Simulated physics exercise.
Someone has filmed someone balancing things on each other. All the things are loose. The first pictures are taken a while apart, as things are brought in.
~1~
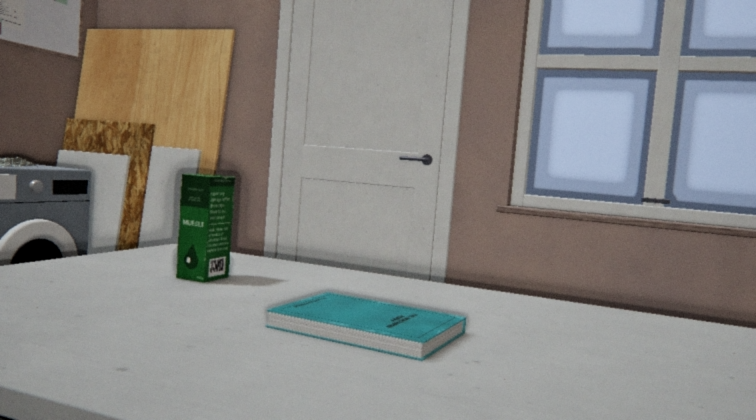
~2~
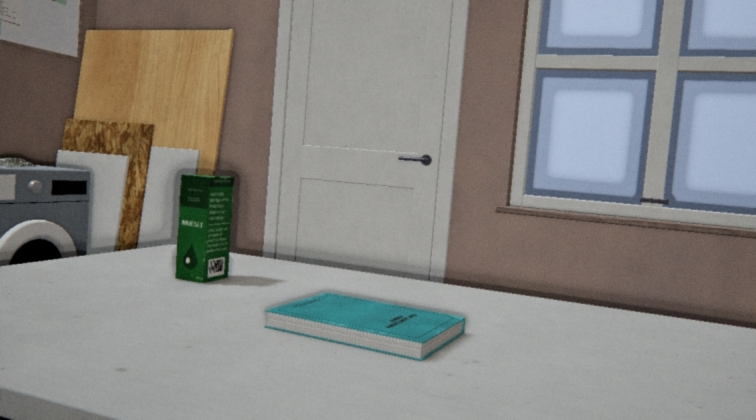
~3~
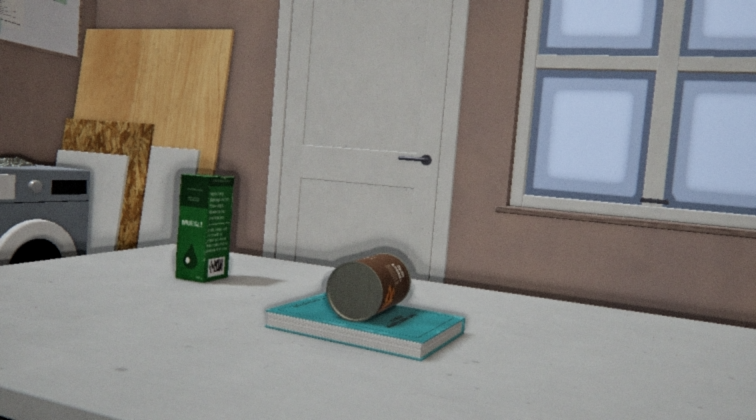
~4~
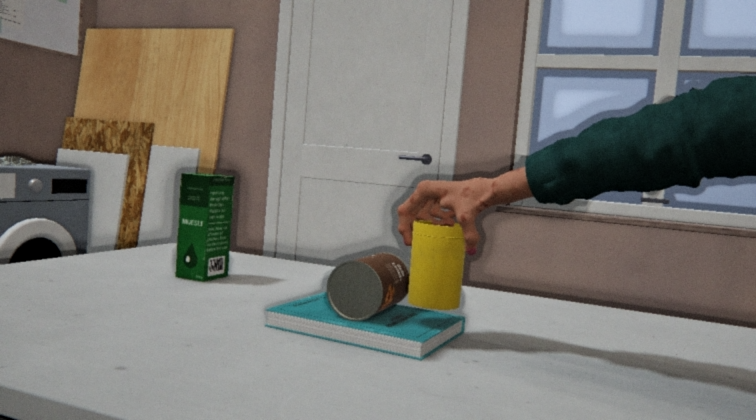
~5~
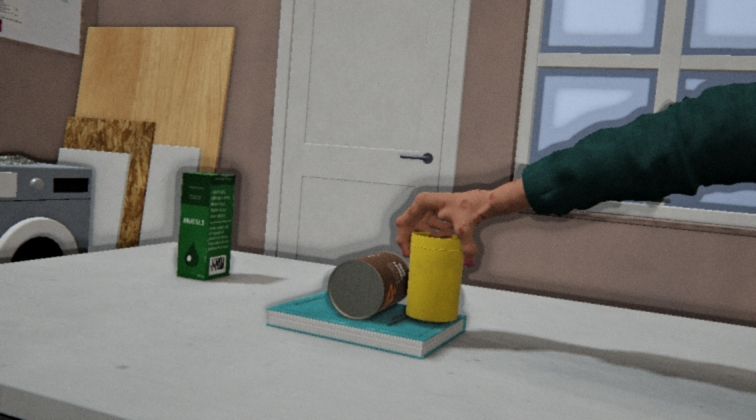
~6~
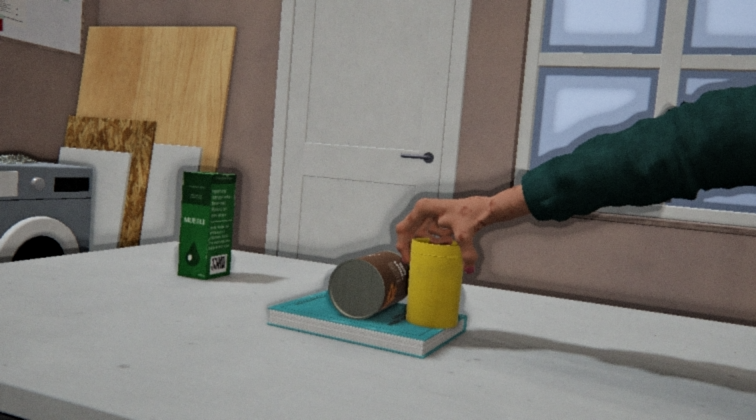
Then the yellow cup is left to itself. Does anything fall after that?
In the end the pile keeps its balance.
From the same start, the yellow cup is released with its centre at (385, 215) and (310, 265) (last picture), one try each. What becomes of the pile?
First, it loses its balance; second, it keeps its balance.
Then, 0.20 s later than the last frame, all is still.
Then, 0.50 s later than the last frame, yellow cup resting near (435, 282).
When it is over, all 4 as before. End places, in pixels of the last picture, yellow cup near (435, 282). The pile stays up.
